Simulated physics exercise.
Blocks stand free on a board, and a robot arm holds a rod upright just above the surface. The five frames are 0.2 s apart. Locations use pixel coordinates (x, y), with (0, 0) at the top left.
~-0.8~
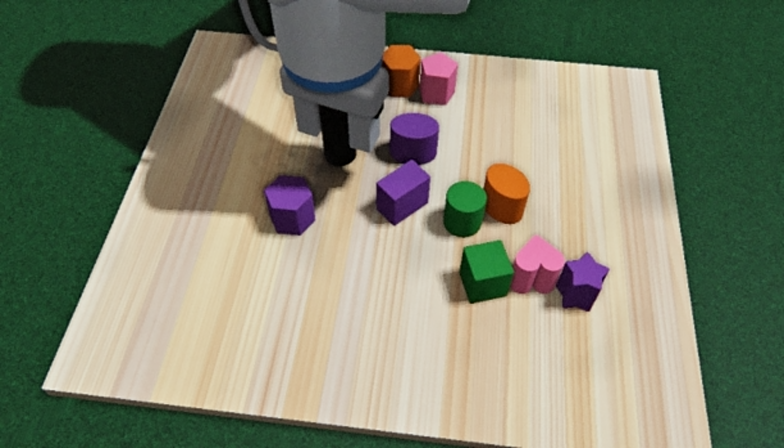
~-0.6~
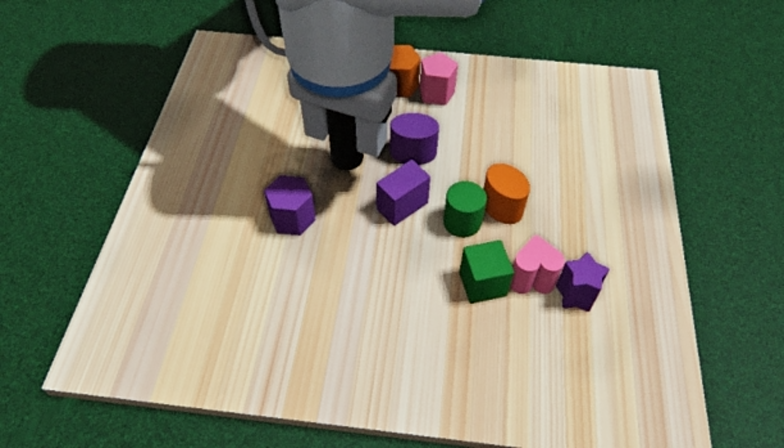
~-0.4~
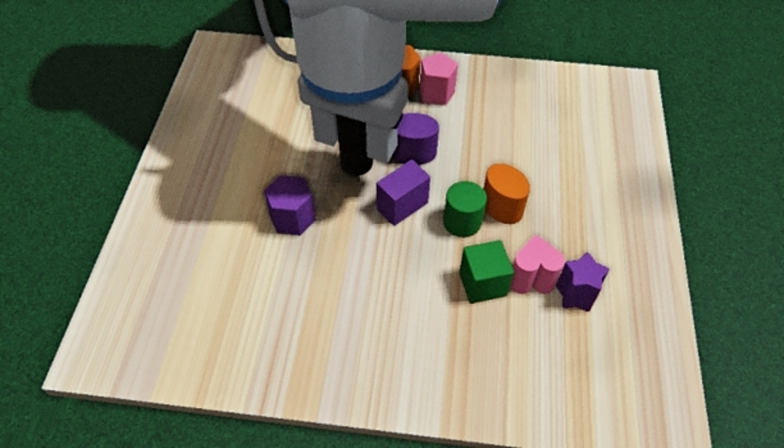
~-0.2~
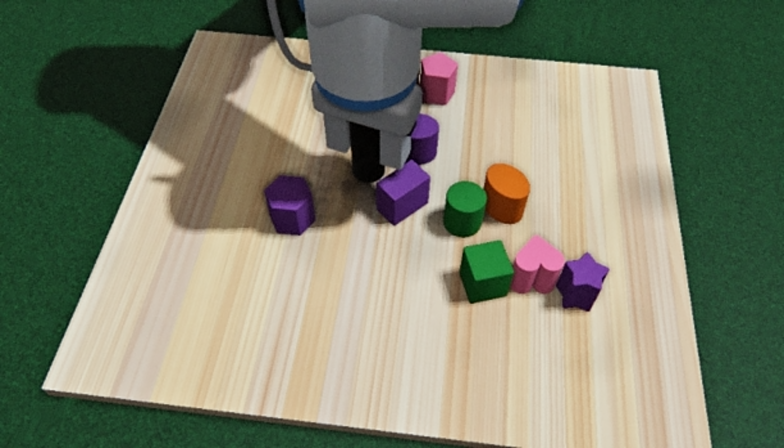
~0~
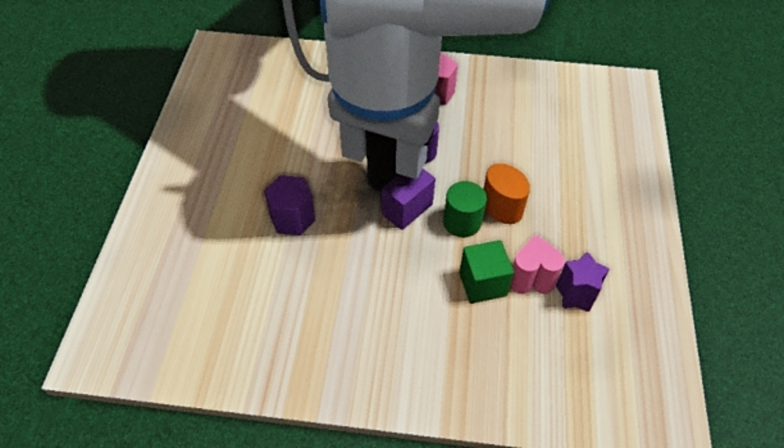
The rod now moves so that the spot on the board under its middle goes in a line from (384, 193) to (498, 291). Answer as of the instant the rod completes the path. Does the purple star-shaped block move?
I believe not.
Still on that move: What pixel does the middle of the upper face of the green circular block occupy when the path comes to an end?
By then it is at (532, 211).
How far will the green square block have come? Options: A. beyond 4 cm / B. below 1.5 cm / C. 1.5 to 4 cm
The one that fits is A, beyond 4 cm.
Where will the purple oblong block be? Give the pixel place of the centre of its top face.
Its top middle is near (506, 230).
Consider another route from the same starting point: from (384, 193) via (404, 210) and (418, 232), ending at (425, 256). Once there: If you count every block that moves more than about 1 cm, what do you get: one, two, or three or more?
Blocks moved: Two.
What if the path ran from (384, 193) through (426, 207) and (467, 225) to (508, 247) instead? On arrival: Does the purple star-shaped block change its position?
It seems so.
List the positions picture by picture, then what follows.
The first frame shows rod tip (340, 154); block tops, purple oblong block (404, 179); green circular block (467, 196); green square block (489, 259); pink heart-shaped block (540, 255); purple star-shaped block (588, 271).
The second frame shows rod (347, 158); blocks unchanged.
The third frame shows rod (357, 164); blocks unchanged.
The fourth frame shows rod (369, 171); blocks unchanged.
The fifth frame shows rod (384, 179); purple oblong block (409, 183); green circular block (467, 196); green square block (489, 259); pink heart-shaped block (540, 255); purple star-shaped block (588, 271).
The first path, step by step. One third of the way, rod (421, 211); purple oblong block (456, 209), turned 40° anticlockwise; green circular block (492, 203).
Two thirds of the way, rod (459, 244); purple oblong block (494, 226), turned 50° anticlockwise; green circular block (528, 212); green square block (494, 265).
At the end, rod (501, 278); purple oblong block (506, 230), turned 90° anticlockwise; green circular block (532, 211); green square block (522, 301); pink heart-shaped block (545, 256); purple star-shaped block in place.
